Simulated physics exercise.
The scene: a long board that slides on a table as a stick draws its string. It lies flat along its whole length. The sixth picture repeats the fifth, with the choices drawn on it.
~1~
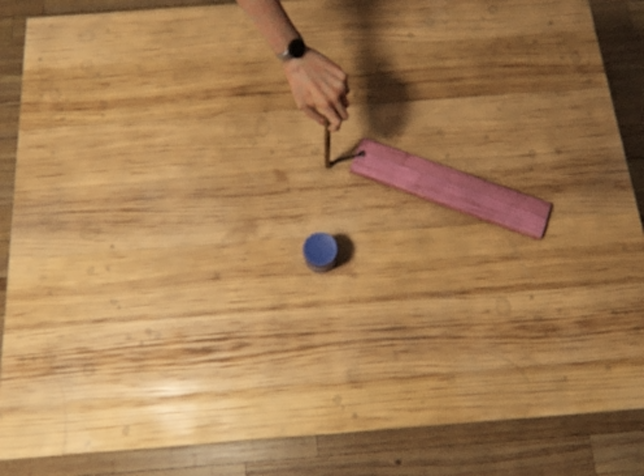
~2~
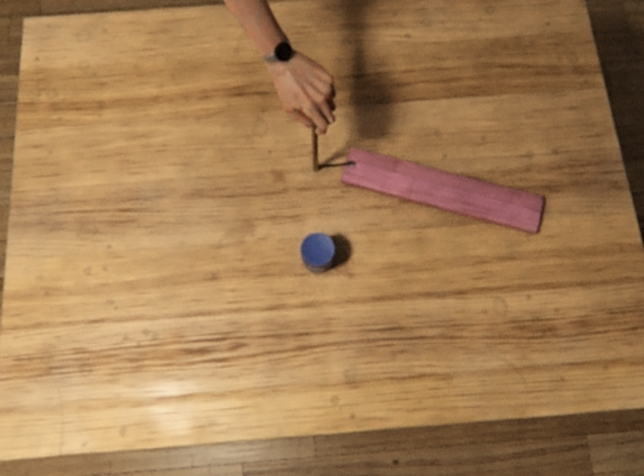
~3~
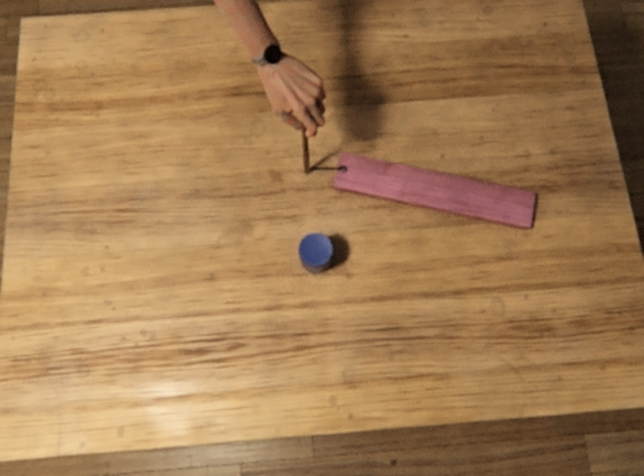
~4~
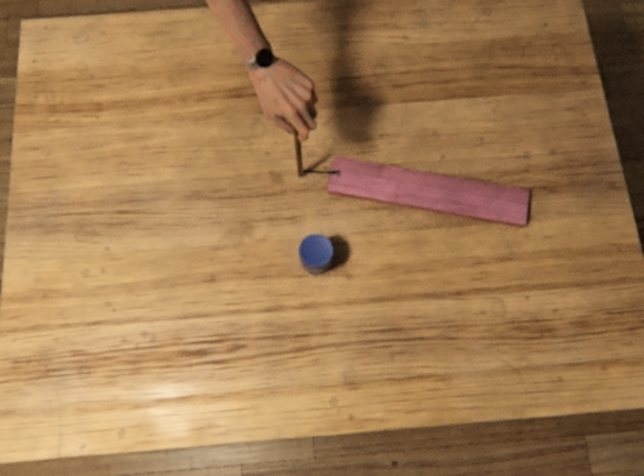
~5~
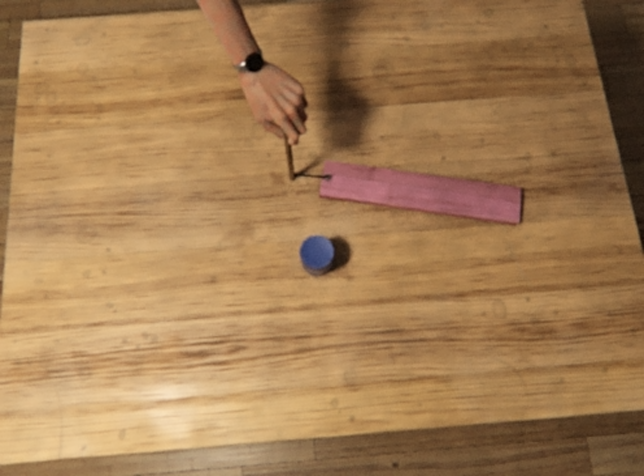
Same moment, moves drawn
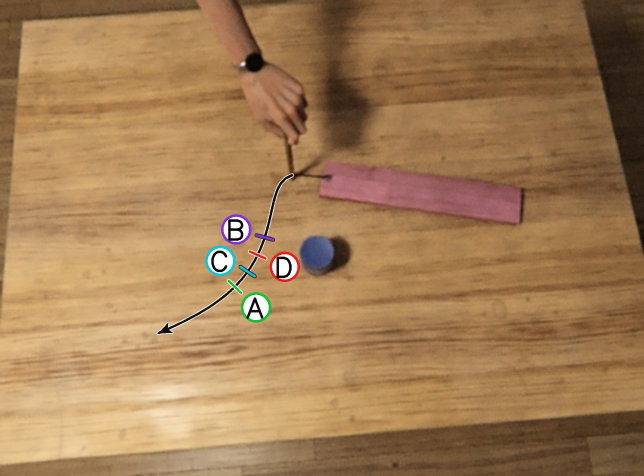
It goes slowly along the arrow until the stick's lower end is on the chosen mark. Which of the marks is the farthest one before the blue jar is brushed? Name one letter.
B is the last safe stop.
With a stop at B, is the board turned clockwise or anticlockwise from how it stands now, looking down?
Anticlockwise.
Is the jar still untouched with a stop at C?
For that mark, no.
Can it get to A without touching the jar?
For that mark, no.
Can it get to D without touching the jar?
No.
On the marked copy, A at (235, 287); B at (265, 238); C at (248, 271); D at (258, 255); the route from (292, 175) via (251, 267) to (158, 333).
Following B. Soon after the start, foot of the stick (277, 194), middle of the board (405, 192).
Later, foot of the stick (270, 218), middle of the board (397, 196).
In the end, foot of the stick (265, 238), middle of the board (390, 202); nothing has been touched.
As for the rest, A is too far, the jar has been hit; C is too far, the jar has been hit; D is too far, the jar has been hit.
